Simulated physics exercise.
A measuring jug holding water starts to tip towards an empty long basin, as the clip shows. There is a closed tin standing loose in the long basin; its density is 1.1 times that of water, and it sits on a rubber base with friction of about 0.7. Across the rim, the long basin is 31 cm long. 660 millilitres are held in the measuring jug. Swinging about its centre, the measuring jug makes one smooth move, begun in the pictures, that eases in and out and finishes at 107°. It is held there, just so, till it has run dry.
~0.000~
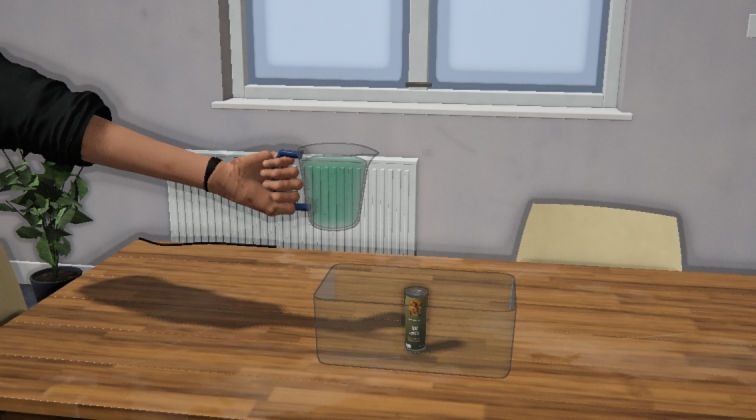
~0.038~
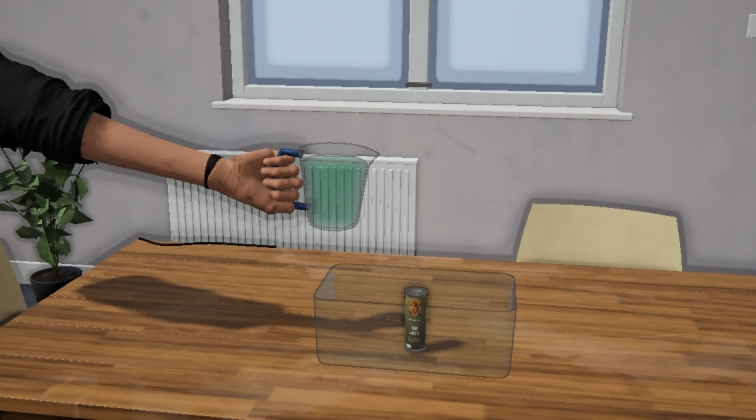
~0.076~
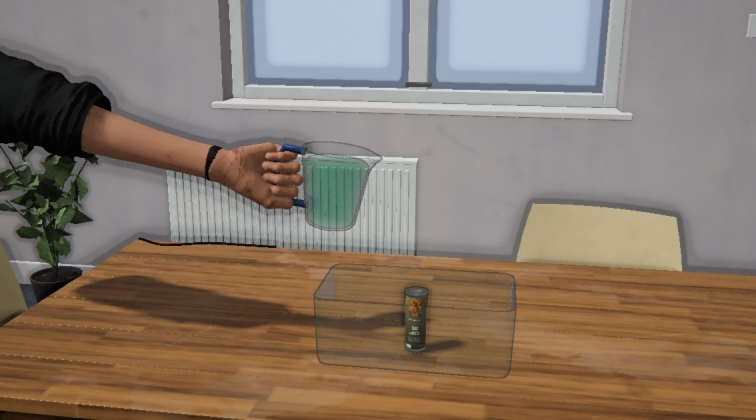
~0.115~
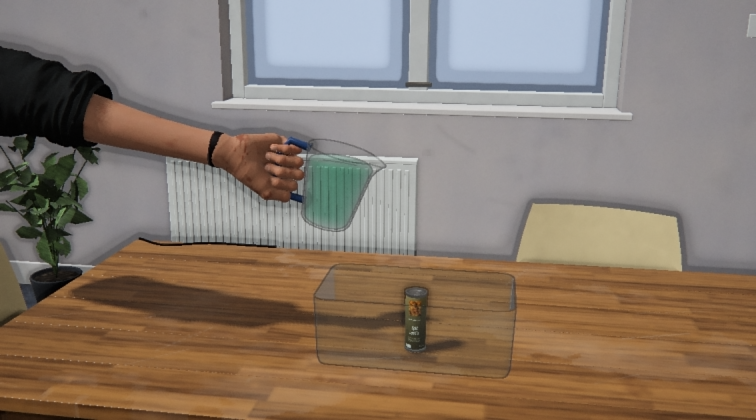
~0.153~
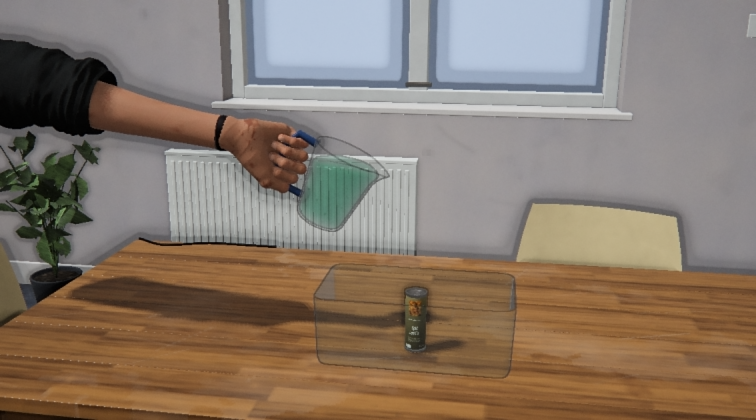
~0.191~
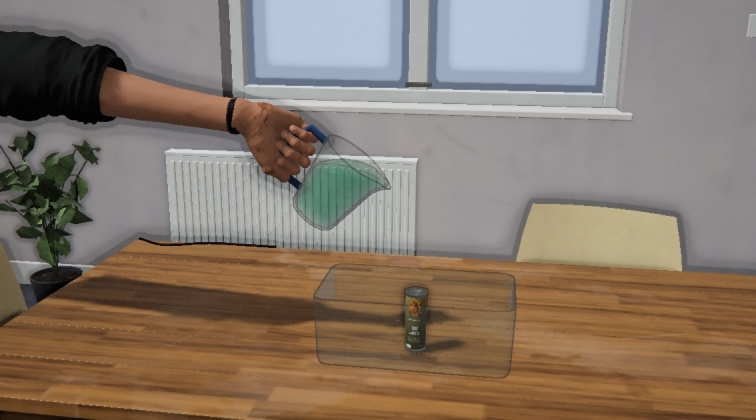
A hand reaching in from the left holds a clear measuring jug of green liquid and smoothly tilts it rightward above a transparent basin on a wooden table, while a small tin inside the basin stands still.
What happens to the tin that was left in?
It will come down.
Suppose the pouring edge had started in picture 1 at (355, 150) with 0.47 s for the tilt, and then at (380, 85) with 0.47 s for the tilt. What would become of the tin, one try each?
First it tips over; then it stays on its base.
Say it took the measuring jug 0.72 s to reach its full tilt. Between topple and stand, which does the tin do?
The tin tips over.
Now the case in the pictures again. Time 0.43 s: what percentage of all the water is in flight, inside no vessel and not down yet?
About 36 per cent.
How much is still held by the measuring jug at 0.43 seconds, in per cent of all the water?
About 42 percent.
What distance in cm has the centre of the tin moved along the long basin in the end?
About 10.0 cm.
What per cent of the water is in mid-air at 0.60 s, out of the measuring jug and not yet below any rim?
Around 14 percent of it is airborne.
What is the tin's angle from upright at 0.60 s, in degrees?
The tilt is near 0°.
By 0.43 s the tilt is 105° and 41 per cent is still to pour; the tin stands where it began.
By 0.60 s the tilt is 107° and 7 per cent is still to pour; the tin stands 2 cm from where it began.
By 0.77 s the tilt is 107° and 0 per cent is still to pour; the tin leans 26°.
By 0.97 s the tilt is 107° and 0 per cent is still to pour; the tin lies on its side.
At rest the tin lies on its side.
